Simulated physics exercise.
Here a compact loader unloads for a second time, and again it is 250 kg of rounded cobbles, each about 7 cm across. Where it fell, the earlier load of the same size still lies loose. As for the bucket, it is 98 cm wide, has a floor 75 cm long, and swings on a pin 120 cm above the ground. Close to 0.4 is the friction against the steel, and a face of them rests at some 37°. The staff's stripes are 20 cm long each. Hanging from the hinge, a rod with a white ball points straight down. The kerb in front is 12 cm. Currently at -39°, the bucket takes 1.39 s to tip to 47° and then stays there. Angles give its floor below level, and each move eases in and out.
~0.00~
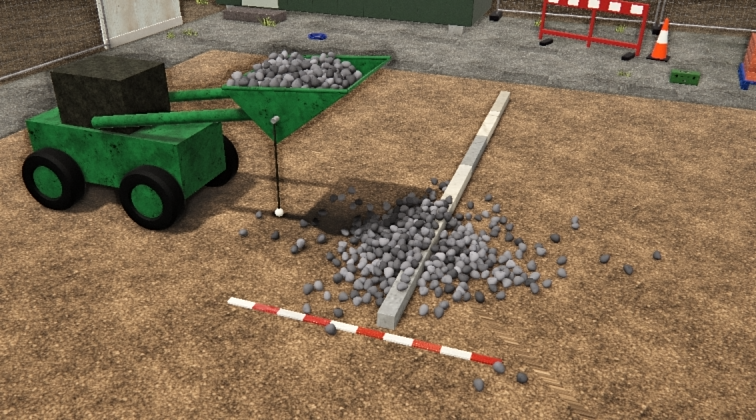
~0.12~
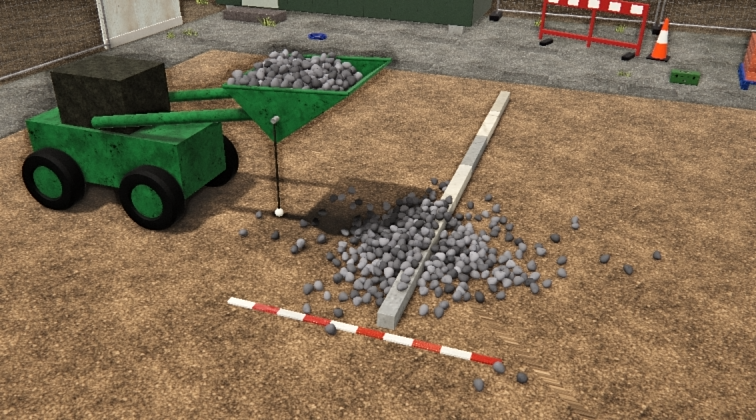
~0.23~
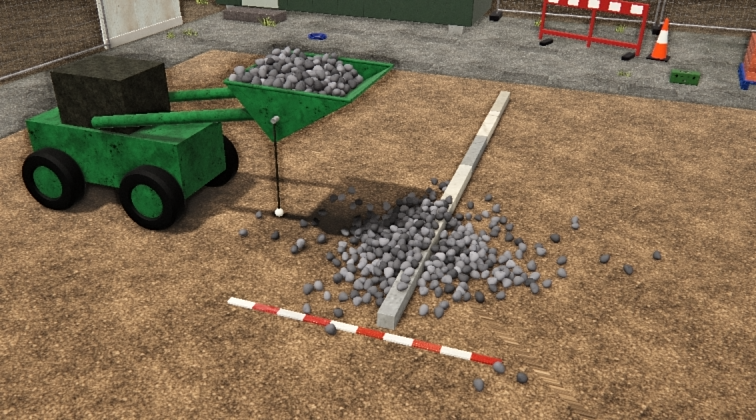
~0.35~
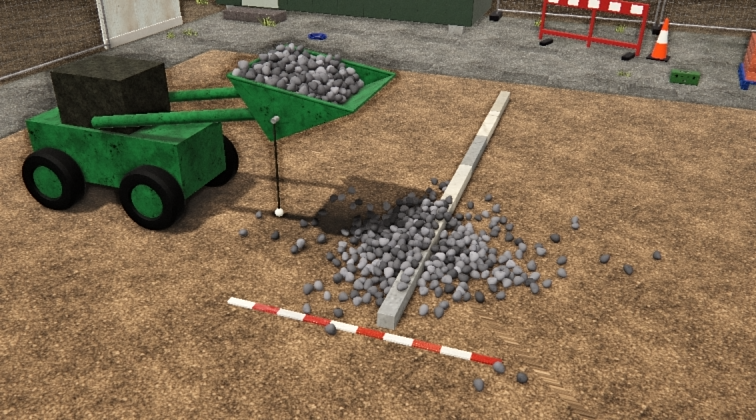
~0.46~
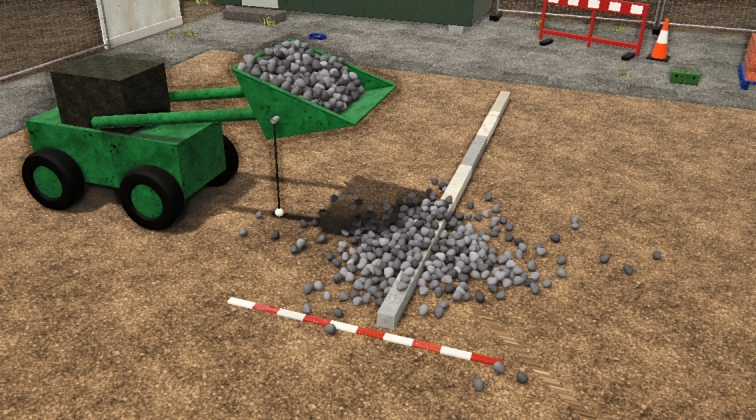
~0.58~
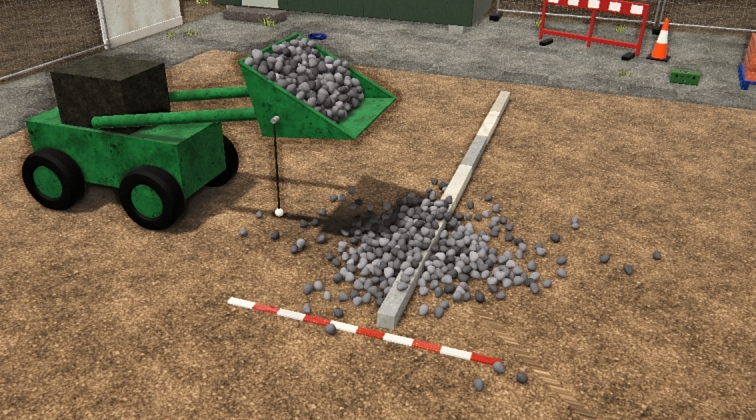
A green wheeled loader stands at the left of a brown dirt yard, seen from above and to one side, with fencing, red barriers and an orange cone behind. Its raised green bucket holds grey cobbles above a loose pile lying across a pale kerb, near a red-and-white striped staff. The bucket steadily tilts its front edge downward as the stones shift within it, while the loader and camera stay still.
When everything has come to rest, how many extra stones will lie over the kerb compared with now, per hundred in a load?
About 3 per hundred.
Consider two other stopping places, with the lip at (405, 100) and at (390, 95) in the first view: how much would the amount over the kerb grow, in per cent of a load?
First place: Roughly 70 %; second place: Roughly 45 %.
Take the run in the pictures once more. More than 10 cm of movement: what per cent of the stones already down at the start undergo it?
Around 5 in a hundred.
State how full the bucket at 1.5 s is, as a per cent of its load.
Close to 20 in a hundred is still held.
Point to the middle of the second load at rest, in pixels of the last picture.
Middle: Approx. (375, 231) px.
After 1.0 s the floor is at 33°; in per cent of one load, 95 in the bucket, 71 on this side of the kerb, 34 over the kerb; the foremost stones are at (613, 259).
After 1.5 s the floor is at 47°; in per cent of one load, 20 in the bucket, 146 on this side of the kerb, 34 over the kerb; the foremost stones are at (613, 259).
After 1.8 s the floor is at 47°; in per cent of one load, 0 in the bucket, 164 on this side of the kerb, 36 over the kerb; the foremost stones are at (613, 259).
After 4.3 s the floor is at 47°; in per cent of one load, 0 in the bucket, 163 on this side of the kerb, 37 over the kerb; the foremost stones are at (613, 259). Net gain over the kerb, 3.
